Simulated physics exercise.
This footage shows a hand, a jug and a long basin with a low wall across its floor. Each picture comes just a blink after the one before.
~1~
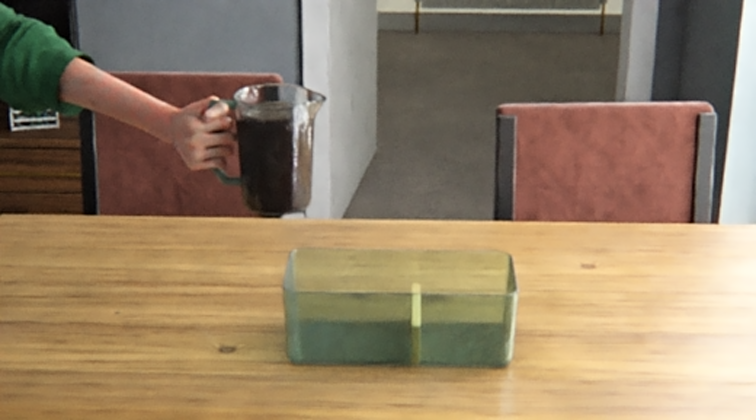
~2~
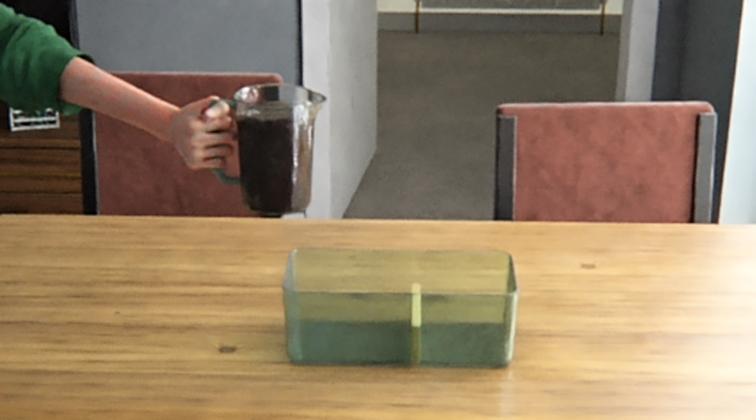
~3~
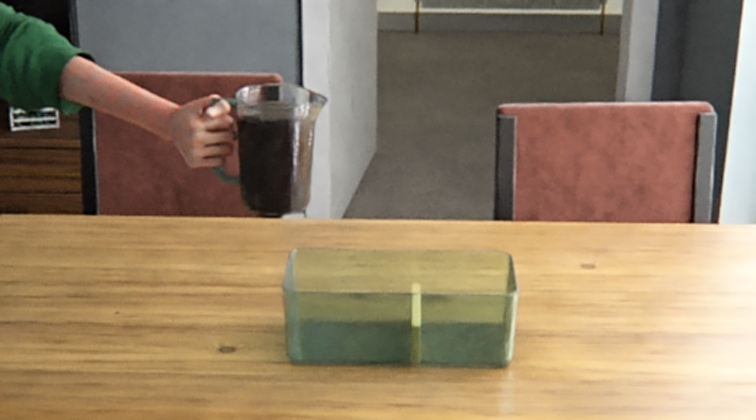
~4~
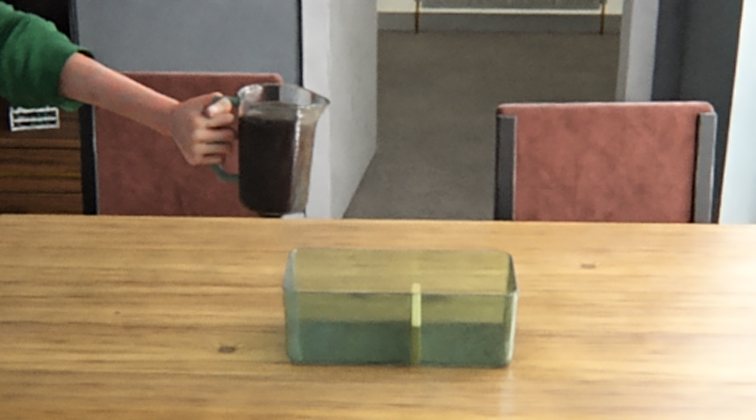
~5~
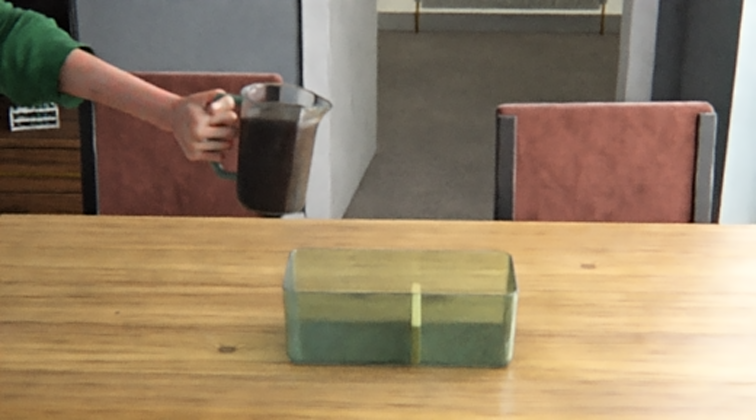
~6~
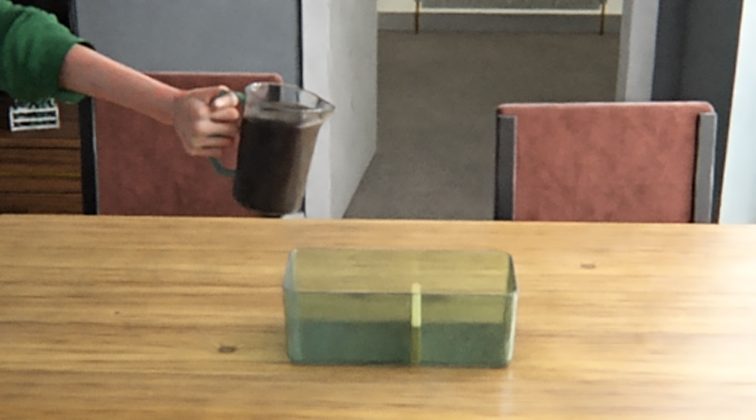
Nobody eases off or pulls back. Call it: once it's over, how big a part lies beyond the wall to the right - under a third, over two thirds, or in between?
Under a third.
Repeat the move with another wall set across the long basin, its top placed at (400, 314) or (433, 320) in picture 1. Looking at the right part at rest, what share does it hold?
First try close to 35 percent, second try close to 10 percent.
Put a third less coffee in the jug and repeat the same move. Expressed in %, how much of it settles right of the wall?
I'd say roughly 5 percent.
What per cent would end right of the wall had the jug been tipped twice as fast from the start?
It comes to near 5 per cent.
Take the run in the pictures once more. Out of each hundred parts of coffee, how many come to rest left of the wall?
Close to 85 in a hundred.
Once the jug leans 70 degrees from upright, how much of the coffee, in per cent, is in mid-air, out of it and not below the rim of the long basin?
15 %.
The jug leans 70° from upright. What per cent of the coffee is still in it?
85 per cent, approximately.
A moment on, the jug is tipped part way and 85 per cent is still to pour, 2 is left of the wall and 0 right of it.
Next, the jug is tipped right over and 31 per cent is still to pour, 41 is left of the wall and 3 right of it.
Then the jug is tipped right over and 1 per cent is still to pour, 80 is left of the wall and 4 right of it.
Later the jug is tipped right over and 0 per cent is still to pour, 85 is left of the wall and 4 right of it.
In the end 85 per cent lies left of the wall, 4 right of it and 10 outside.
